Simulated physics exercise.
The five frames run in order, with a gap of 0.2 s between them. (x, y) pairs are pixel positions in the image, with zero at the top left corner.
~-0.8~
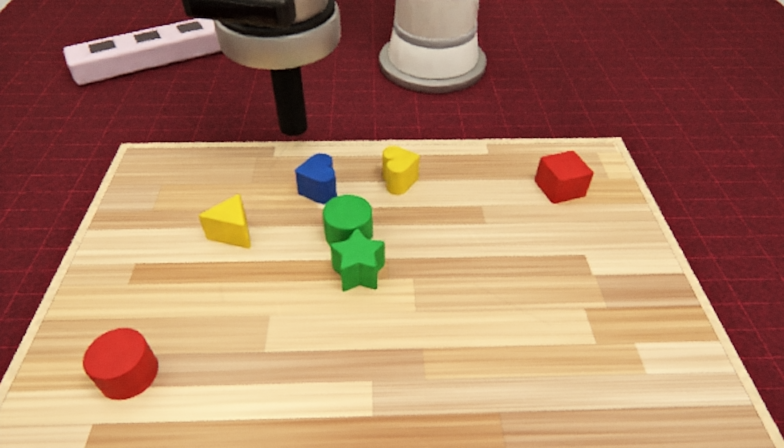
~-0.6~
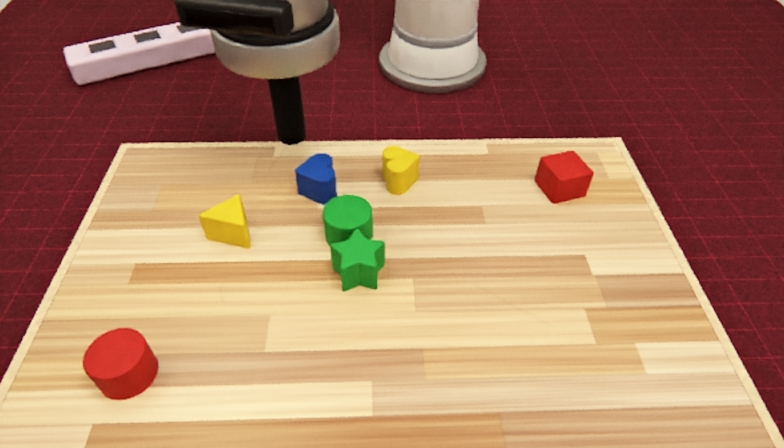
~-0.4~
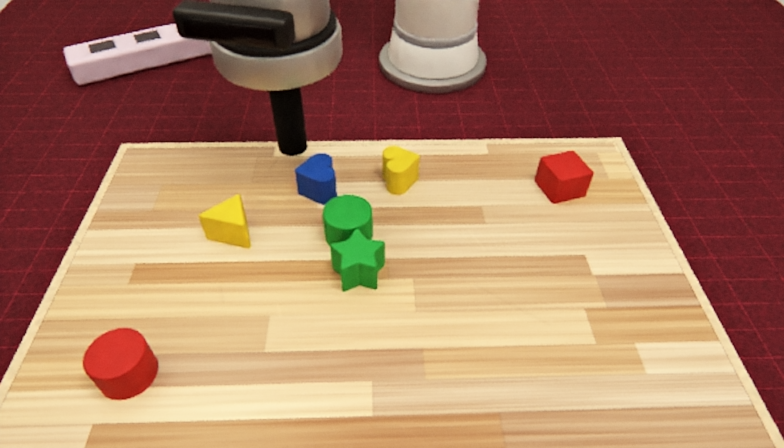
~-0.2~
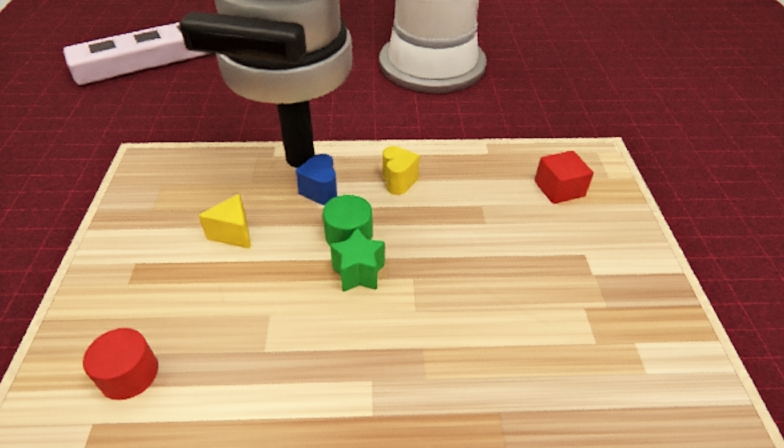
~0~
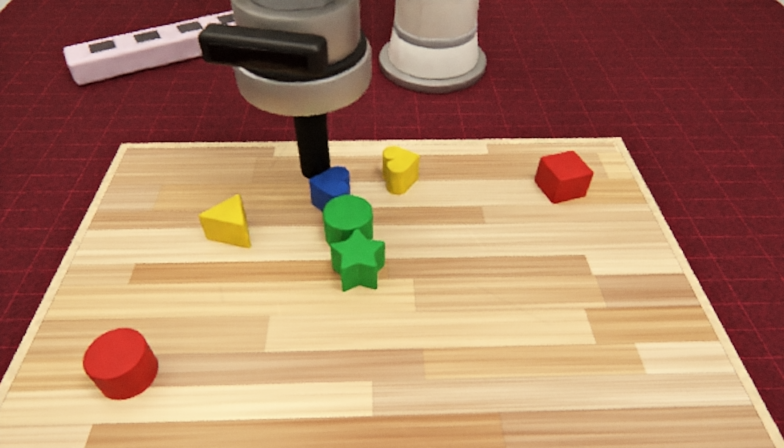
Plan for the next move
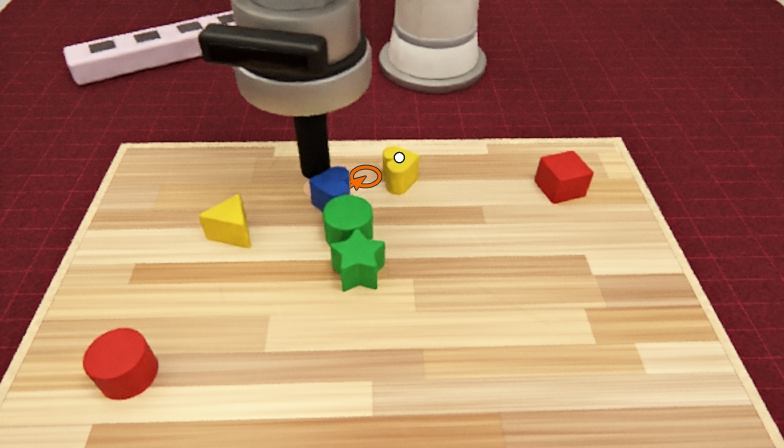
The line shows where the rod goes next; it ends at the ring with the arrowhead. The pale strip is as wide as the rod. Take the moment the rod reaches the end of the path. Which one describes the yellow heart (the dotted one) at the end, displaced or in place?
The push misses it.
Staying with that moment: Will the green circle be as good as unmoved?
Answer: No.
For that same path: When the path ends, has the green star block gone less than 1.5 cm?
Yes, that is what happens.
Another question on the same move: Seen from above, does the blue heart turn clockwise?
Yes, it checks out.
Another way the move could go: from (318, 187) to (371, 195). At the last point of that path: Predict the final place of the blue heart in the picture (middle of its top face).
My estimate: (350, 193).
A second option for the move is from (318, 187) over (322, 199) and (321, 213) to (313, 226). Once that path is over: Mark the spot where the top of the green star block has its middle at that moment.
Its top middle: (365, 267).
Path on the board, from (318, 187) via (336, 191) and (352, 185), ending at (366, 176); the dot is on the yellow heart.
The first path, step by step. Halfway along, rod (344, 172); blue heart (349, 186), turned 30° clockwise; green circle (355, 220); green star block (361, 258), turned 15° clockwise.
At the end, rod (365, 160); blue heart (349, 186), turned 30° clockwise; green circle (355, 220); green star block (361, 258), turned 15° clockwise; yellow heart in place.
